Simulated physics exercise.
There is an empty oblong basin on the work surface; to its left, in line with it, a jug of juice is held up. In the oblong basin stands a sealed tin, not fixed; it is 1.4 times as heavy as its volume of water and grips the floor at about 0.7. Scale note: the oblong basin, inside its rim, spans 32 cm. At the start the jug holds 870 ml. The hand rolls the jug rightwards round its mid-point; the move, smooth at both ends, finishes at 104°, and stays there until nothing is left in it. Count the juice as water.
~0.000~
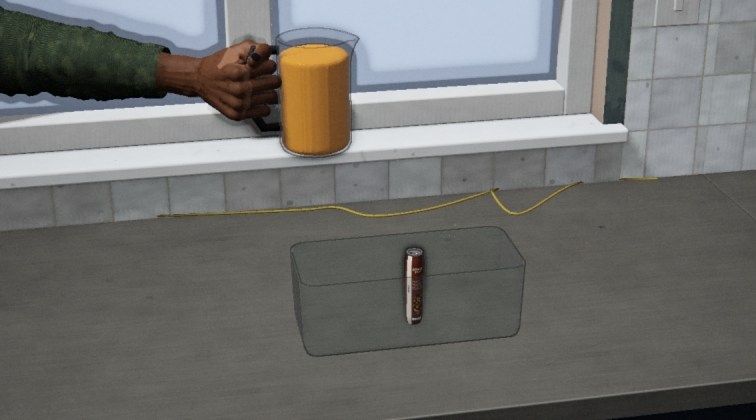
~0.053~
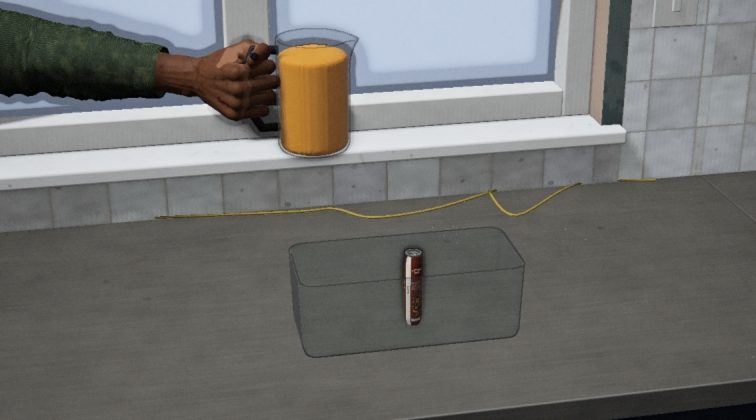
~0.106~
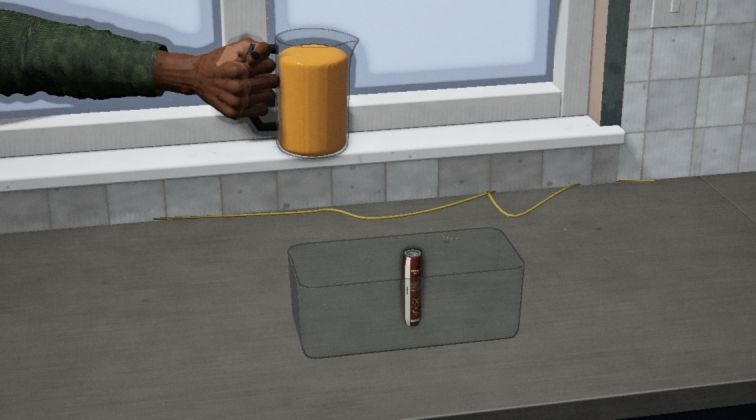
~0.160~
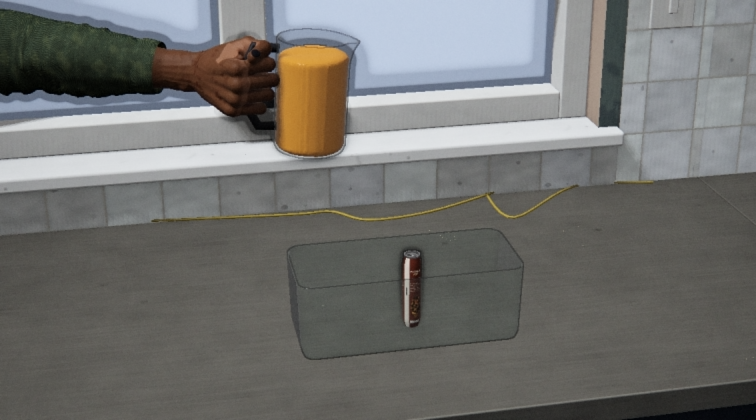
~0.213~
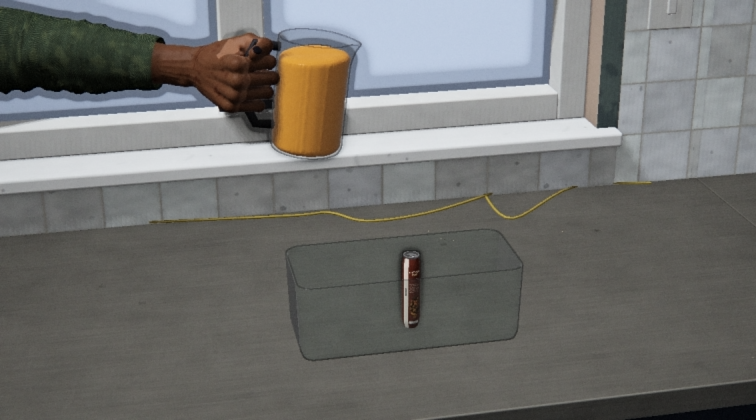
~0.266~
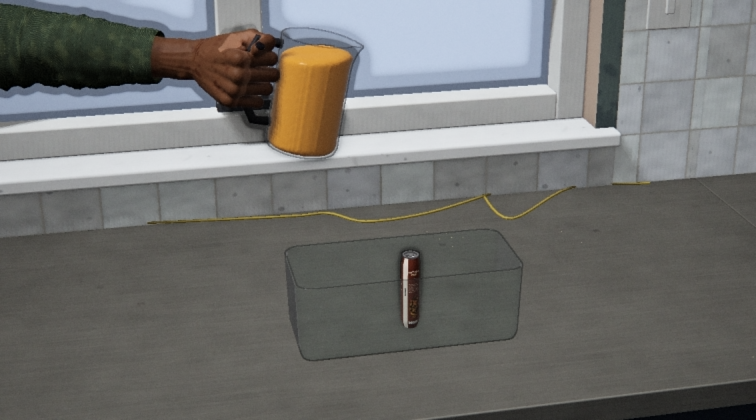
A hand holds a jug of orange juice above a clear basin, slowly tilting it rightwards.
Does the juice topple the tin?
It stays on its base.
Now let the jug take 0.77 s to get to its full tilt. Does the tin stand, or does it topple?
The tin would stay balanced.
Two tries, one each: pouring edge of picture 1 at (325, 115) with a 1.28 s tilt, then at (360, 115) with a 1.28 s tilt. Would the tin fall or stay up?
First it topples; then it goes over.
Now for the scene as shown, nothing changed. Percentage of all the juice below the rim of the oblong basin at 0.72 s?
Roughly 0 percent of it.
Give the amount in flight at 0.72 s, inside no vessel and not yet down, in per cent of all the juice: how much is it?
10 %.
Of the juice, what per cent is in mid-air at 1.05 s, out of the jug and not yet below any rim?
Roughly 28 %.
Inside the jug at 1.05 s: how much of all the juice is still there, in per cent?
Around 48 in a hundred.
Then, 0.72 s in, the tilt is 62° and 90 per cent is still to pour; the tin stands where it began.
Then, 1.05 s in, the tilt is 96° and 48 per cent is still to pour; the tin stands where it began.
Then, 1.40 s in, the tilt is 104° and 7 per cent is still to pour; the tin stands where it began.
Then, 1.78 s in, the tilt is 104° and 0 per cent is still to pour; the tin stands where it began.
Finally, the tin stands where it began.
